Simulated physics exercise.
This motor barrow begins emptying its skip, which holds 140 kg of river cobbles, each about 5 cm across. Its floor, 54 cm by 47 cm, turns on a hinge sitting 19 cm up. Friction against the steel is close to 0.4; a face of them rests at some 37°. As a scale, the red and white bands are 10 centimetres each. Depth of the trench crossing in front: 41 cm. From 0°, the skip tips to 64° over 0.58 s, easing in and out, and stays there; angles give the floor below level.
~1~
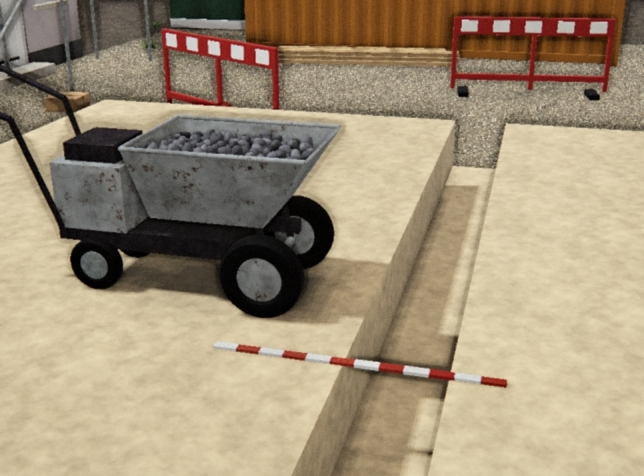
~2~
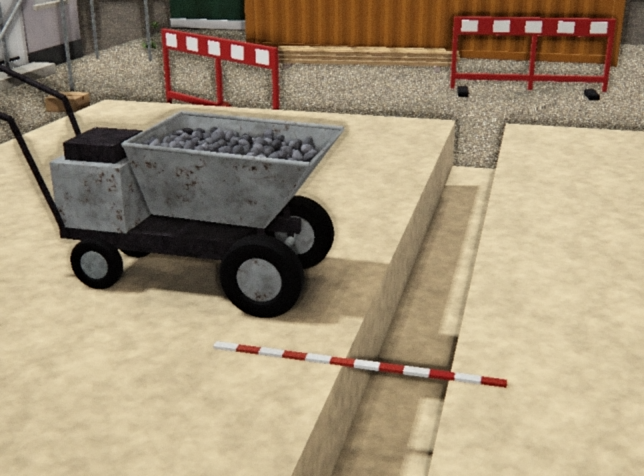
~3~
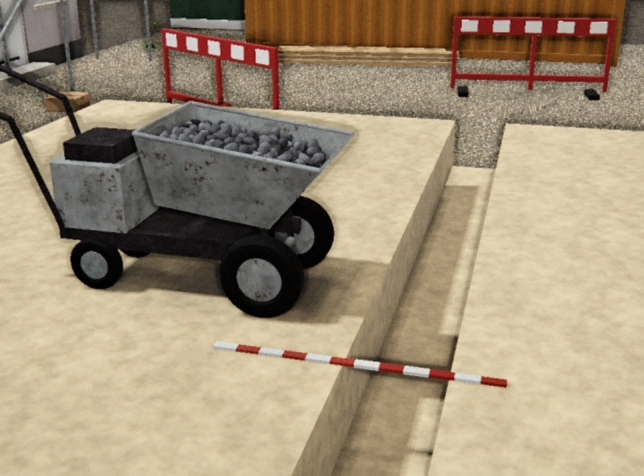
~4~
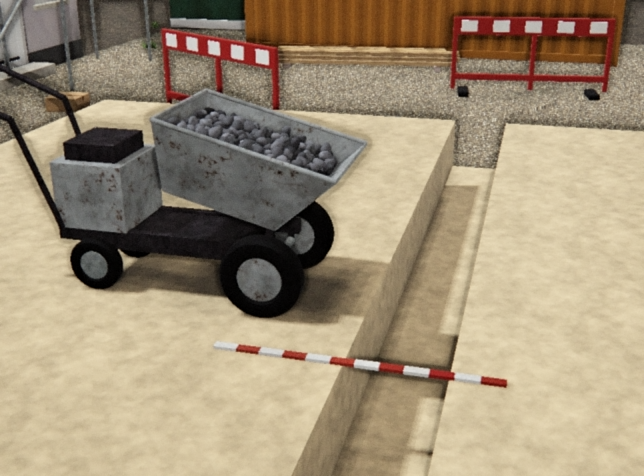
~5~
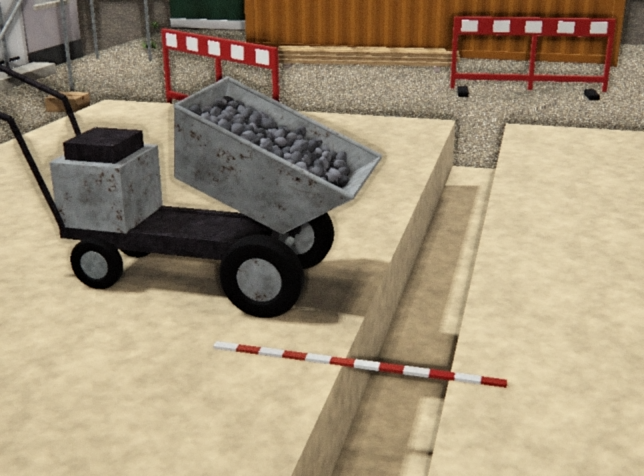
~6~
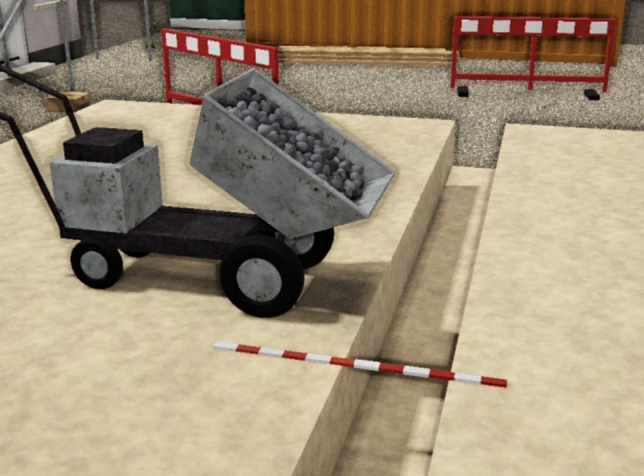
On a sandy building site, a motor barrow's cobble-filled skip tilts toward the right.
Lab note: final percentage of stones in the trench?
Approx. 51 %.
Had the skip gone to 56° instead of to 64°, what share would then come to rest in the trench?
It would be near 30 per cent.
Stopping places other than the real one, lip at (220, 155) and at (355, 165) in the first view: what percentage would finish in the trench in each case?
Near 55 and near 20 percent.
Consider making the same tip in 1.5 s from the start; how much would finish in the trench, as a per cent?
Something close to 65 per cent.
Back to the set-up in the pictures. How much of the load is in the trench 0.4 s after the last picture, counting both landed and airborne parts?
About 15 per cent by then.
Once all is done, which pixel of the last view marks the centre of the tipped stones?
Somewhere near pixel (446, 364).
Then, 0.1 s after the last picture the floor is at 53°, 100 % in the skip; the foremost stones are at (381, 228).
Then, 0.4 s after the last picture the floor is at 64°, 85 % in the skip, 15 % in the trench; the foremost stones are at (465, 303).
Then, 0.7 s after the last picture the floor is at 64°, 42 % in the skip, 28 % in the trench, 30 % past the trench; the foremost stones are at (626, 322).
Then, 2.7 s after the last picture the floor is at 64°, 19 % in the skip, 51 % in the trench, 31 % past the trench; the foremost stones are past the picture's edge.
